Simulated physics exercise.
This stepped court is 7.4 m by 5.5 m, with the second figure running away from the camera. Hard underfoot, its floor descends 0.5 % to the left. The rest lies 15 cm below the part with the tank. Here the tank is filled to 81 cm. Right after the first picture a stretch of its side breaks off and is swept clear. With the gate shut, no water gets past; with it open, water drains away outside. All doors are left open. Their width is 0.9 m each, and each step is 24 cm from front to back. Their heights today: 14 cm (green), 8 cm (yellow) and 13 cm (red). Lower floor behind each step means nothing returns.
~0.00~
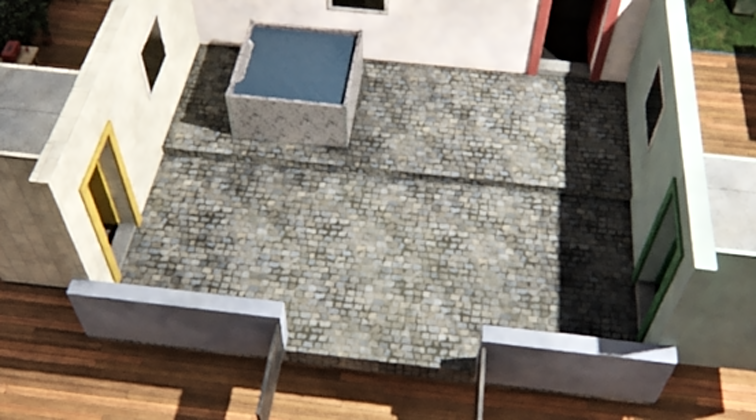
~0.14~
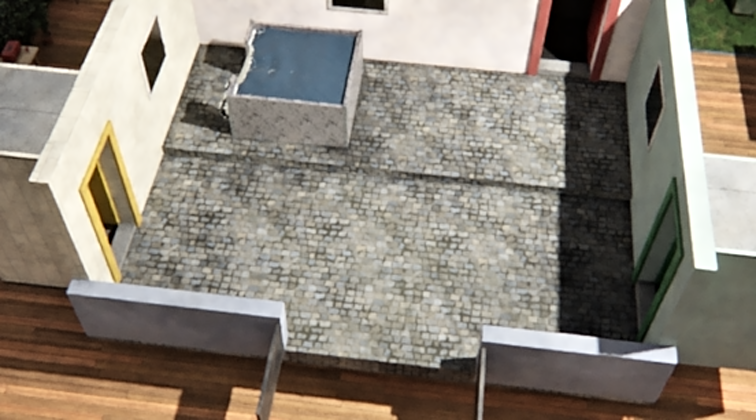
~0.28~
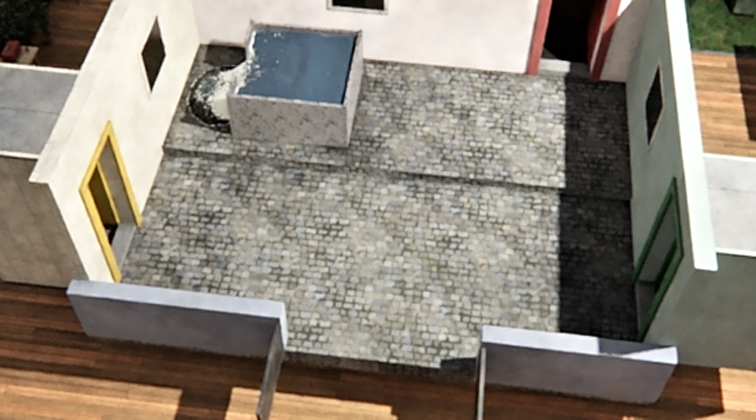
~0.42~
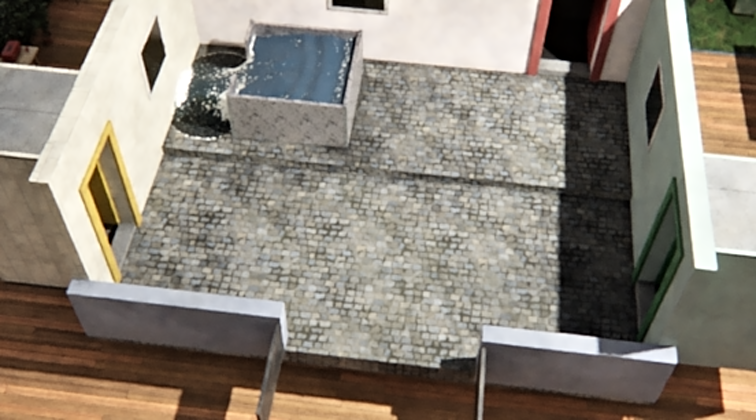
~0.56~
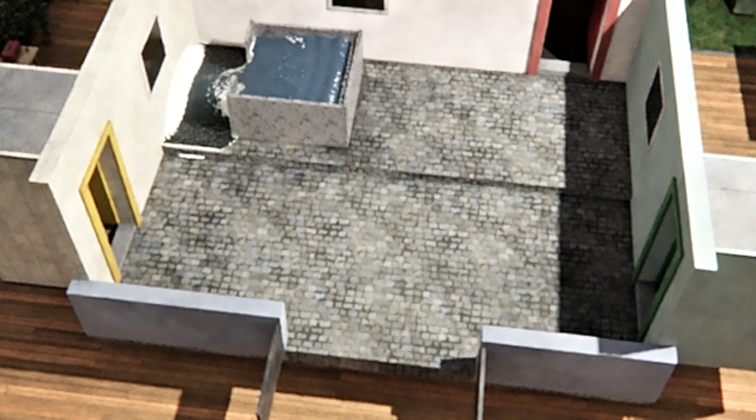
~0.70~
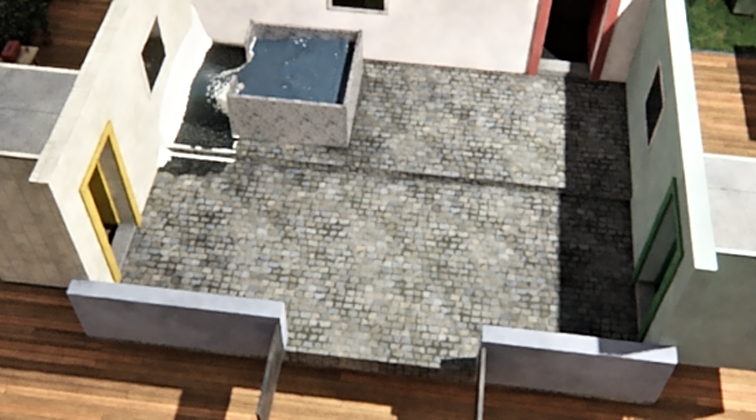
Water pouring from the broken left side of a raised stone tank, splashing against a pale wall and spreading across courtyard paving.
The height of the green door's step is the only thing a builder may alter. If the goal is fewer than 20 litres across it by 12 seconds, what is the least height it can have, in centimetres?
The least height is roughly 7 cm.
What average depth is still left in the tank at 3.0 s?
About 33 centimetres.
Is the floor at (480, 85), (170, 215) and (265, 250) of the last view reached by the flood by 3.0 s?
Well, in sequence they're soaked, soaked and soaked.
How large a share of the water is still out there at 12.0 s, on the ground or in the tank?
Something near 88 out of a hundred parts.
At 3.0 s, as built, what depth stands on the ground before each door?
The green door has 0 cm, the yellow door 6 cm and the red door 3 cm.
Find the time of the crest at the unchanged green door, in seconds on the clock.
About 7.5 seconds.
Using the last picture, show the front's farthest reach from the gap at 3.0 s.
Around (604, 84).
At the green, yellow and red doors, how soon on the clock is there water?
Times: Green 5.5 s, yellow 1.2 s, red 2.6 s.
After 1.4 s water covers 15 % of the floor, deepest (61 cm) near (199, 46); it has not reached the green door.
After 3.0 s water covers 45 % of the floor, deepest (36 cm) near (181, 97); it has not reached the green door.
After 12.0 s water covers 90 % of the floor, deepest (9 cm) near (613, 371); 7 cm at the green door, 0 litres in over its 14 cm step.
At the green door as built, the water arrived by 5.3 s and peaked near 11 cm at 7.4 s.
Run again over the same 12 s with other heights there, 30 litres in over 6 cm, 10 litres over 8 cm. The limit of 20 litres is kept from about 7 cm up.
